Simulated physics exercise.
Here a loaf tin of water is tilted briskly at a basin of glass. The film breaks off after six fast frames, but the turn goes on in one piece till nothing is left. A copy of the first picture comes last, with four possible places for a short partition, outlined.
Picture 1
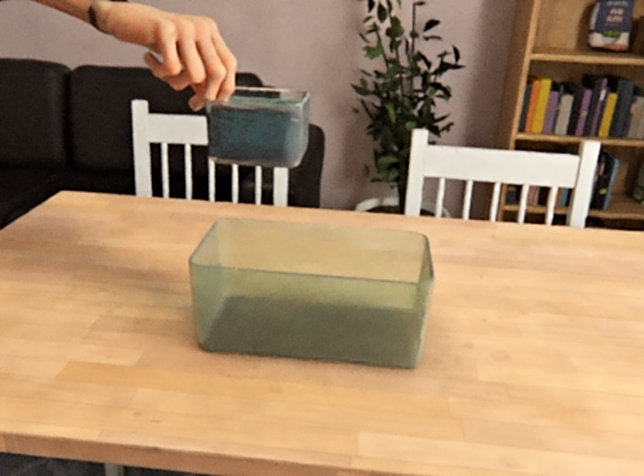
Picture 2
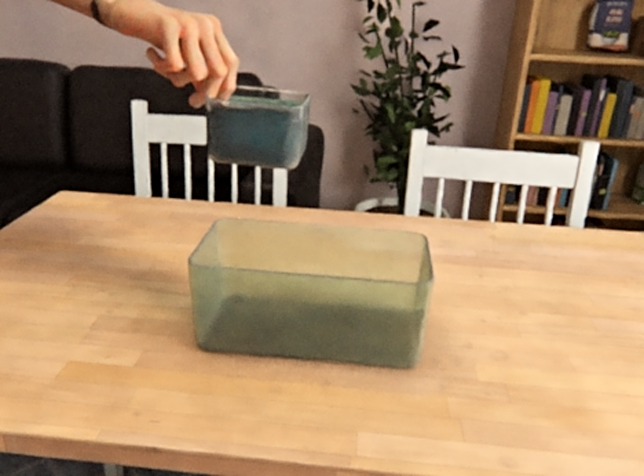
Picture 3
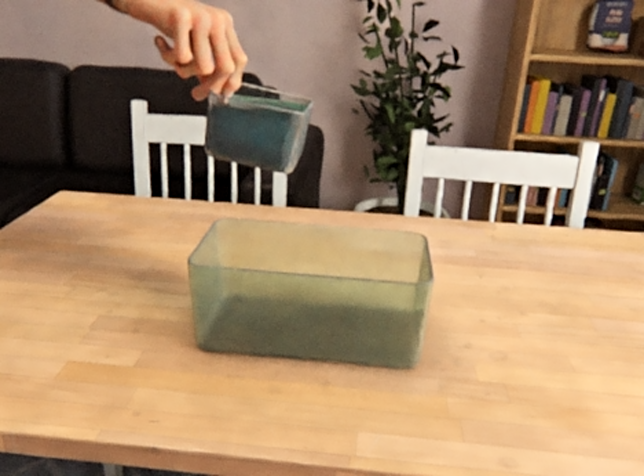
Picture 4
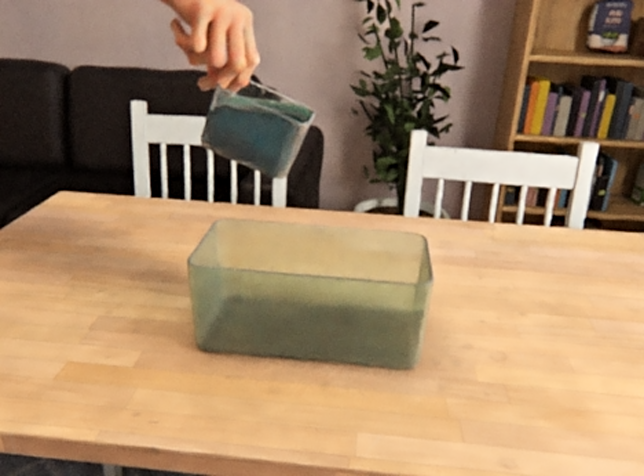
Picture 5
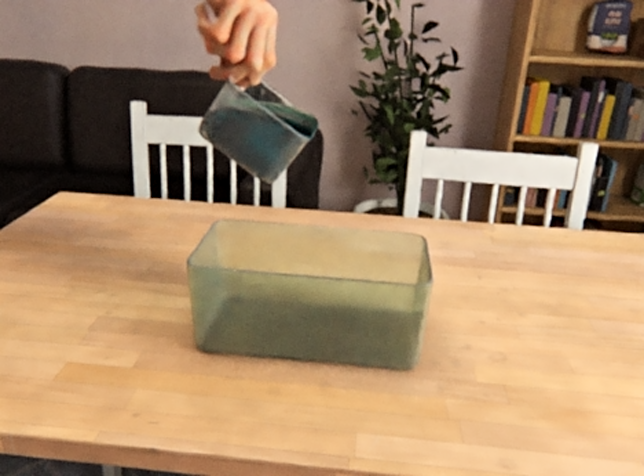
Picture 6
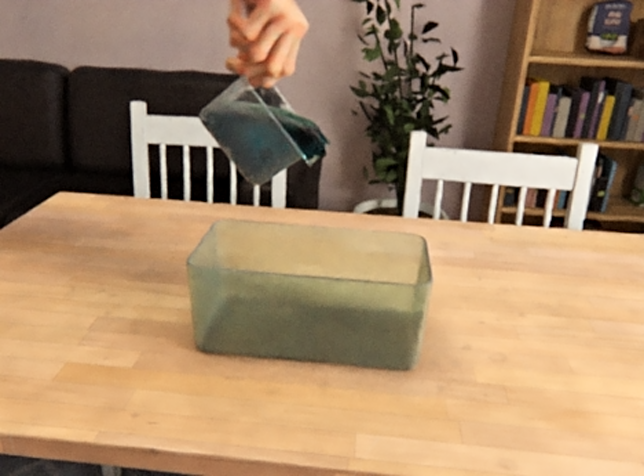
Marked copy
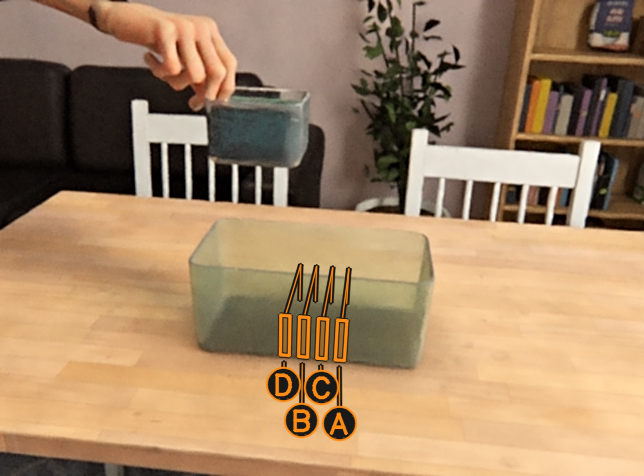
At a wooden table, a hand tilting a small clear container of dark blue-green water rightward above a larger glass basin.
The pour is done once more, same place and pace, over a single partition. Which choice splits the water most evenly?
Place A does it best.
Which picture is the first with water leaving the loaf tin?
Picture 5.
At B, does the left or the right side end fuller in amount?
The right side.
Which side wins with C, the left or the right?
The right one.
On the marked copy, A at (339, 367); B at (302, 363); C at (320, 365); D at (284, 362).
If A is chosen, about 51 % ends left of the wall and 47 % right of it.
If B is chosen, about 6 % ends left of the wall and 92 % right of it.
If C is chosen, about 20 % ends left of the wall and 78 % right of it.
If D is chosen, about 4 % ends left of the wall and 94 % right of it; 3 % is lost outside.
